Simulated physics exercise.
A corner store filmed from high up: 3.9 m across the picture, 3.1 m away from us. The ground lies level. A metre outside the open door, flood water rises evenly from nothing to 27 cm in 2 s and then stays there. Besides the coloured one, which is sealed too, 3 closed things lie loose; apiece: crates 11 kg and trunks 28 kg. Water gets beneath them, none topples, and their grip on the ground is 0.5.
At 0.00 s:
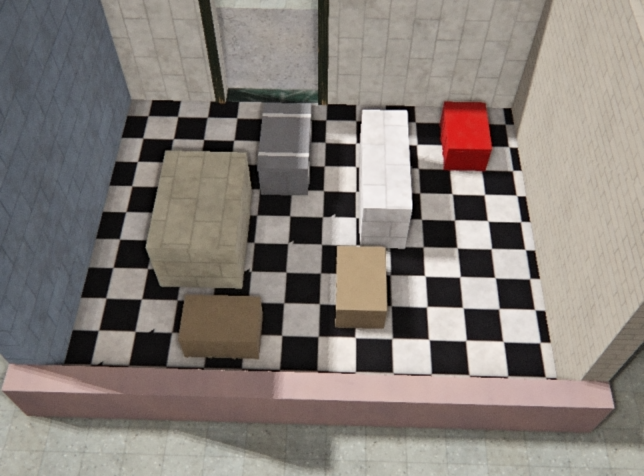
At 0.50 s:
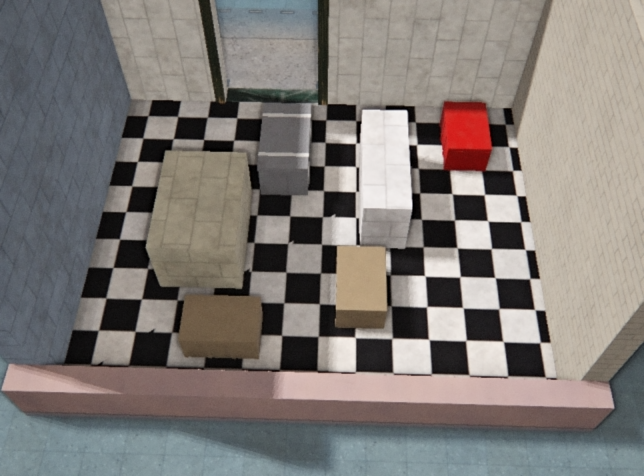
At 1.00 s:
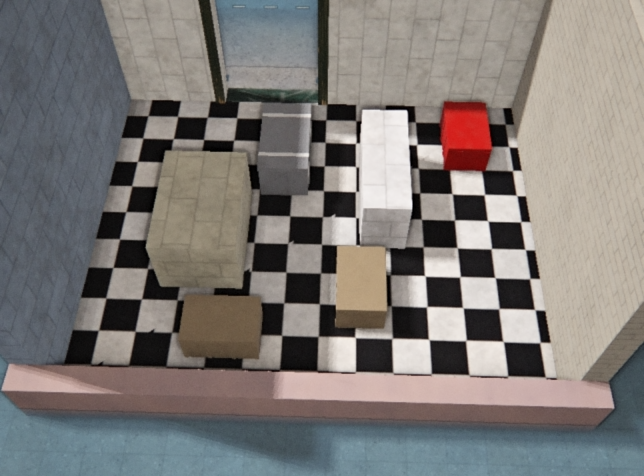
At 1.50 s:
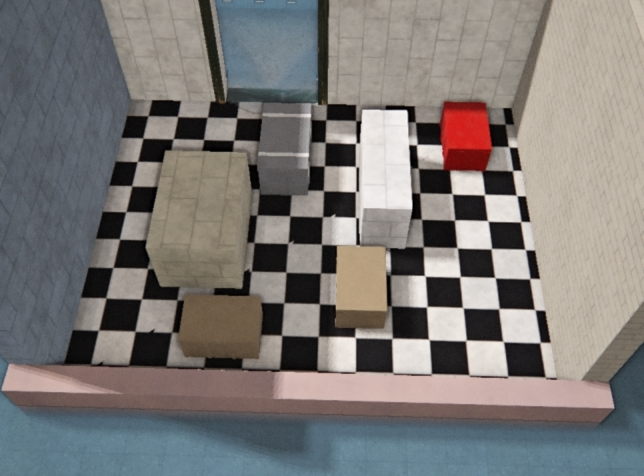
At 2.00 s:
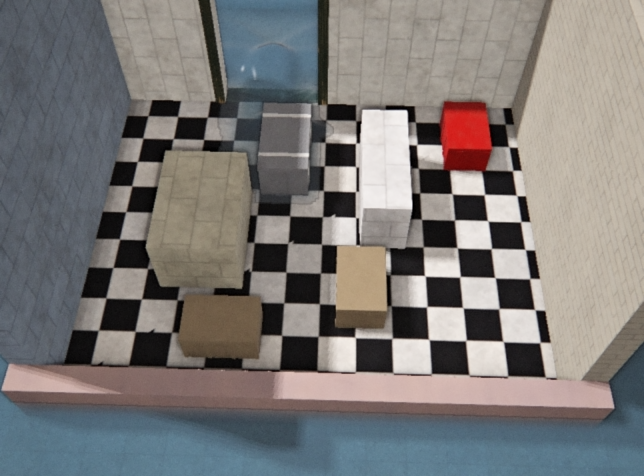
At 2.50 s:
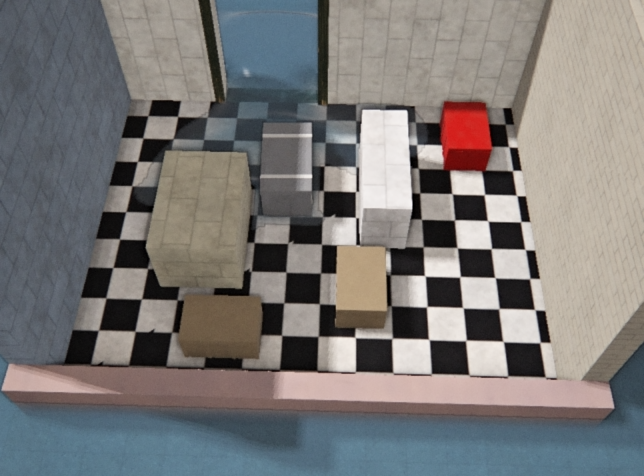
Water rose outside the open doorway of a checkered-floor store, then spread in a shallow sheet across the back, and the gray box near the door shifted slightly forward while the red crate stayed put.
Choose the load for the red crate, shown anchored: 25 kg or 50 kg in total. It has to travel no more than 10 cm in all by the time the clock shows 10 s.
I expect that only the higher weight holds it.
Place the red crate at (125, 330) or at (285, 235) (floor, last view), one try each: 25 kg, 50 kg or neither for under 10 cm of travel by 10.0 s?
In turn: It takes the larger; neither holds.
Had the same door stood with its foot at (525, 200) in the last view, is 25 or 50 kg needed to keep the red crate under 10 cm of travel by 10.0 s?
Then only the larger load is enough.
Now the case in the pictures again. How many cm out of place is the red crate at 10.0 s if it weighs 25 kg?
Roughly 50 cm.
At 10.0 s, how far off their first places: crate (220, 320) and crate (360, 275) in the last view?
In that order: 80 cm, 120 cm.
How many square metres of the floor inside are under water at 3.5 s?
Some 5.5 m2.
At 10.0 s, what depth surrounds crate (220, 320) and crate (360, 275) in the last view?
Roughly 18 and 13 cm.
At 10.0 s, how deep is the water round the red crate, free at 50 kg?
About 15 cm.
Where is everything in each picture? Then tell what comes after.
In the first picture, the red crate at (468, 125), on the bottom; water covers 0.0 m2; 0 of 4 have shifted.
In the second picture, the red crate at (468, 125), on the bottom; 0.0 m2 under water; 0 of 4 have shifted.
In the third picture, the red crate at (468, 125) rests on the ground; water covers 0.0 m2; 0 of 4 have shifted.
In the fourth picture, the red crate at (468, 125) rests on the ground; 0.1 m2 under water; 0 of 4 have shifted.
In the fifth picture, the red crate at (468, 125) rests on the ground; water covers 0.7 m2; 0 of 4 have shifted.
In the sixth picture, the red crate at (468, 125) rests on the ground; 2.1 m2 under water; 1 of 4 have shifted.
After 3.5 s the red crate would be 0 cm from its start with 25 kg and 0 cm from its start with 50 kg; 2 cm of water round it then.
After 4.5 s the red crate would be 0 cm from its start with 25 kg and 0 cm from its start with 50 kg; 2 cm of water round it then.
After 7.0 s the red crate would be 0 cm from its start with 25 kg and 0 cm from its start with 50 kg; 3 cm of water round it then.
After 10.0 s the red crate would be 46 cm from its start with 25 kg and 0 cm from its start with 50 kg; 15 cm of water round it then.
